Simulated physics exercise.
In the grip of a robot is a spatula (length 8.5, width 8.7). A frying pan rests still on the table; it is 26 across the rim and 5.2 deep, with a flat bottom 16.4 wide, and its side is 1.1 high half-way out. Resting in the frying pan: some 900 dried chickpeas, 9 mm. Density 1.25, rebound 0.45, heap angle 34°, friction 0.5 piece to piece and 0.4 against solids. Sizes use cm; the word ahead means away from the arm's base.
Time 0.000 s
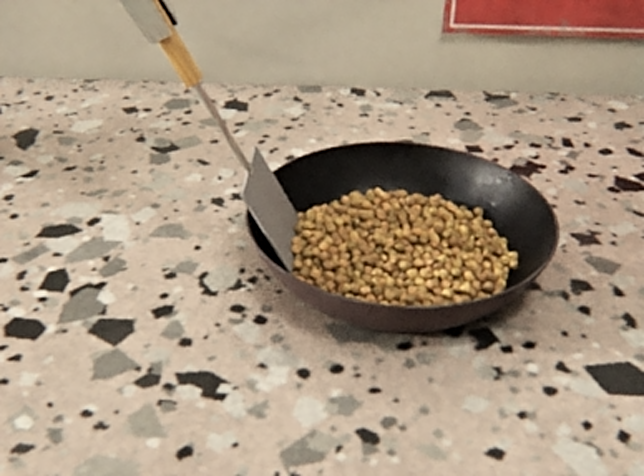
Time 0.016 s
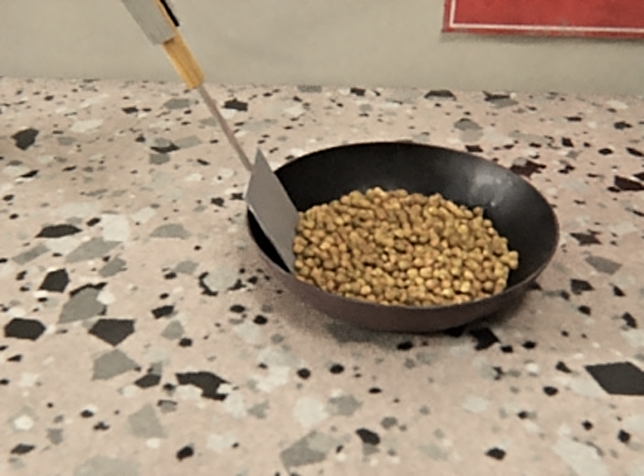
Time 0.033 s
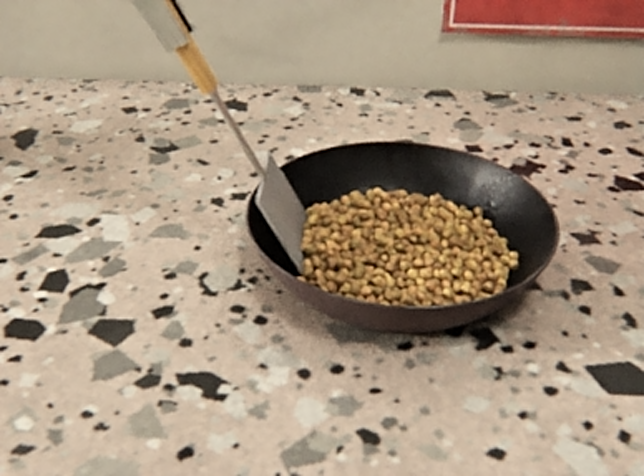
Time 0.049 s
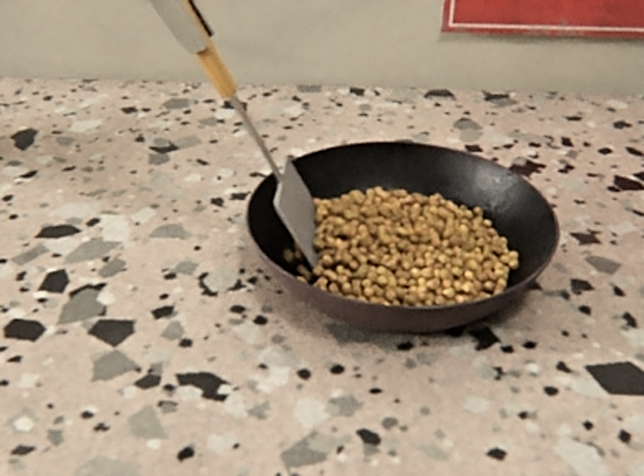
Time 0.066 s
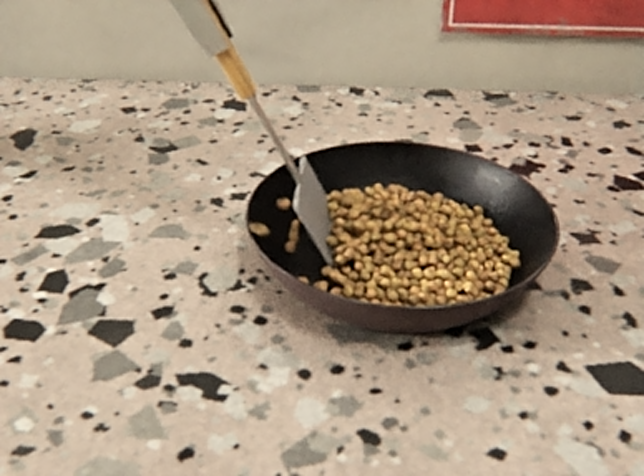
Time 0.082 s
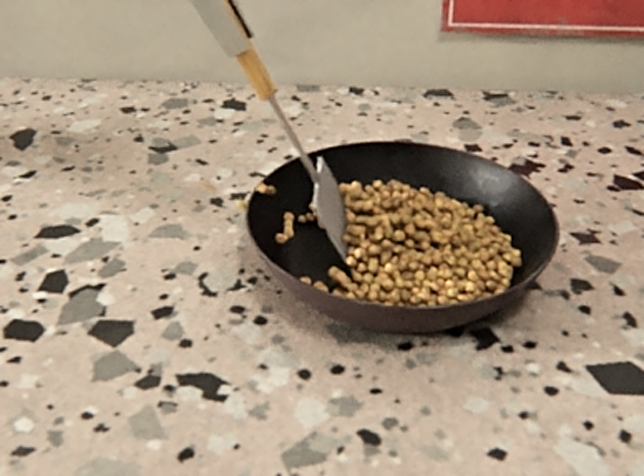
In a dark frying pan on a speckled table, a spatula pushes chickpeas to the right.
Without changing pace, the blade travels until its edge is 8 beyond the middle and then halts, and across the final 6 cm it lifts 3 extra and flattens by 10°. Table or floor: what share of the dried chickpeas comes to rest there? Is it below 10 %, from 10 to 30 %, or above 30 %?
From 10 to 30 %.
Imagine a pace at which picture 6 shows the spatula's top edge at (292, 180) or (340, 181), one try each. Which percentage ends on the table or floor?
Roughly 5 per cent, then roughly 20 per cent.
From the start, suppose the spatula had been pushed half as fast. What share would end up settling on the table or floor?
0 per cent, about.
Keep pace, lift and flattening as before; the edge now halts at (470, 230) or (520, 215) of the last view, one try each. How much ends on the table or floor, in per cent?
Respectively some 5 and 30 percent end on the table or floor.
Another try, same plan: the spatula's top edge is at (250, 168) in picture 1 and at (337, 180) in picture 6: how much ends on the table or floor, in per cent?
20 %.
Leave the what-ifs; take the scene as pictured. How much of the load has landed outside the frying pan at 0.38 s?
Some 15 per cent.
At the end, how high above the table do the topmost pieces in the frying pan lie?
Height at the end: Around 5.5 cm.
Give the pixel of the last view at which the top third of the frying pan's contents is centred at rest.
Pixel position: Approx. (495, 234).
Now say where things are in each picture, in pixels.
In the first picture, the spatula top edge at (248, 169), sloping 63°; upper third of the load around (391, 242), from x 295 to 515, top at y 195; 900 in the frying pan.
In the second picture, the spatula top edge at (251, 170), sloping 63°; upper third of the load around (391, 242), from x 295 to 515, top at y 195.
In the third picture, the spatula top edge at (263, 175), sloping 63°; upper third of the load around (388, 241), from x 300 to 515, top at y 195.
In the fourth picture, the spatula top edge at (281, 179), sloping 63°; upper third of the load around (384, 240), from x 290 to 515, top at y 190.
In the fifth picture, the spatula top edge at (299, 180), sloping 63°; upper third of the load around (386, 235), from x 260 to 515, top at y 190.
In the sixth picture, the spatula top edge at (317, 180), sloping 63°; upper third of the load around (391, 231), from x 210 to 515, top at y 185; 898 in the frying pan, 2 on the blade or in flight.
After 0.12 s, sloping 63°, highest piece 18 above the table; 897 in the frying pan, 3 on the blade or in flight.
After 0.16 s, sloping 59°, highest piece 25 above the table; 897 in the frying pan, 3 on the blade or in flight.
After 0.38 s, sloping 53°, highest piece 34 above the table; 766 in the frying pan, 119 on the table or floor, 15 on the blade or in flight.
After 1.43 s, sloping 53°, highest piece 5 above the table; 766 in the frying pan, 134 on the table or floor.
In the end, 766 in the frying pan, 134 on the table or floor. That is 15 % on the table or floor.
